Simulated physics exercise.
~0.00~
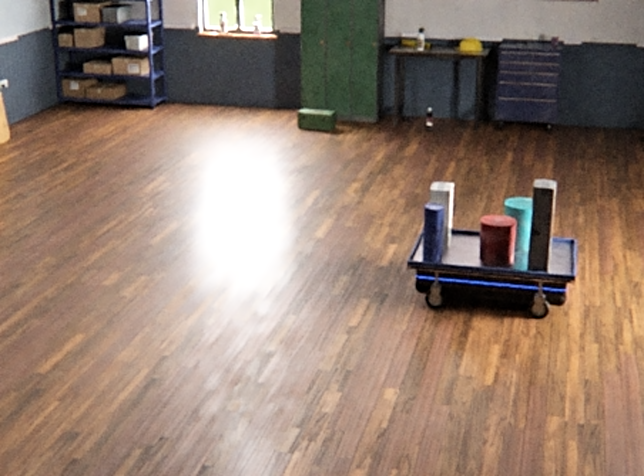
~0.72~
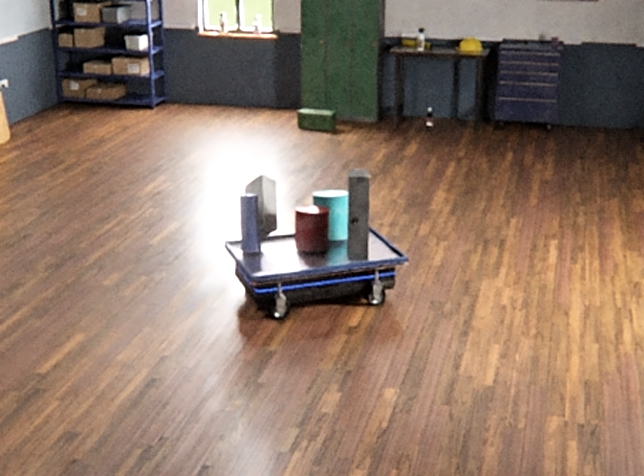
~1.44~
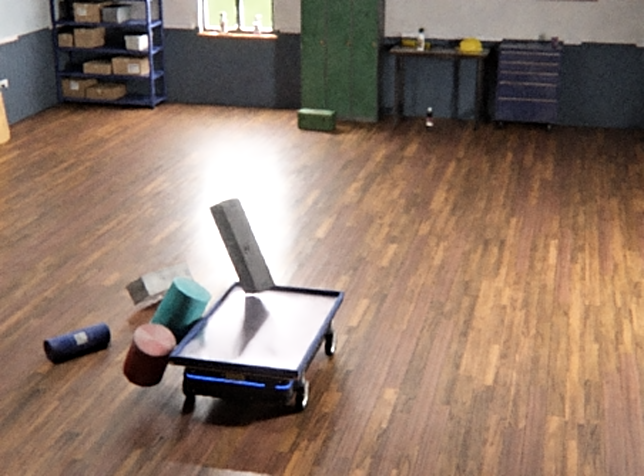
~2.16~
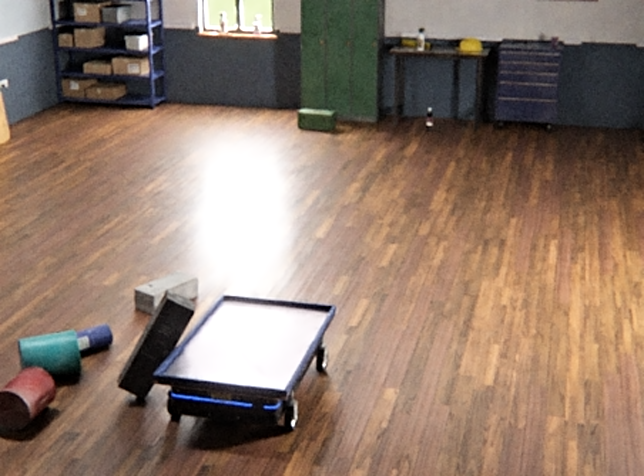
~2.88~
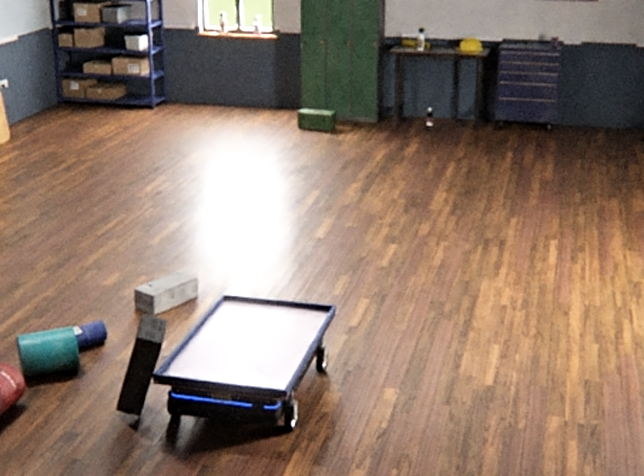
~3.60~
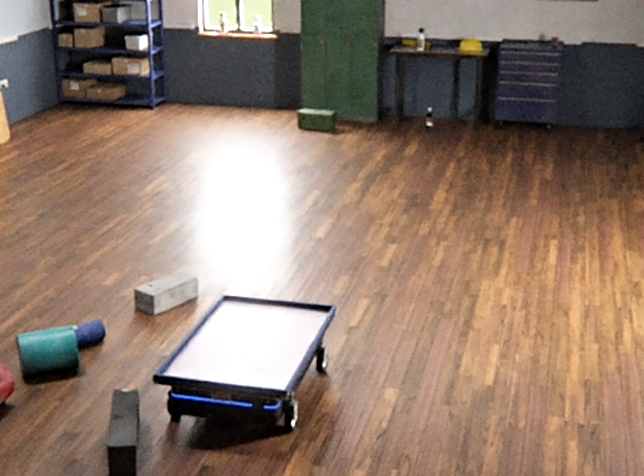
Blue cart rolling left across a workshop floor and swinging toward the viewer, spilling all five objects before stopping empty beside them.
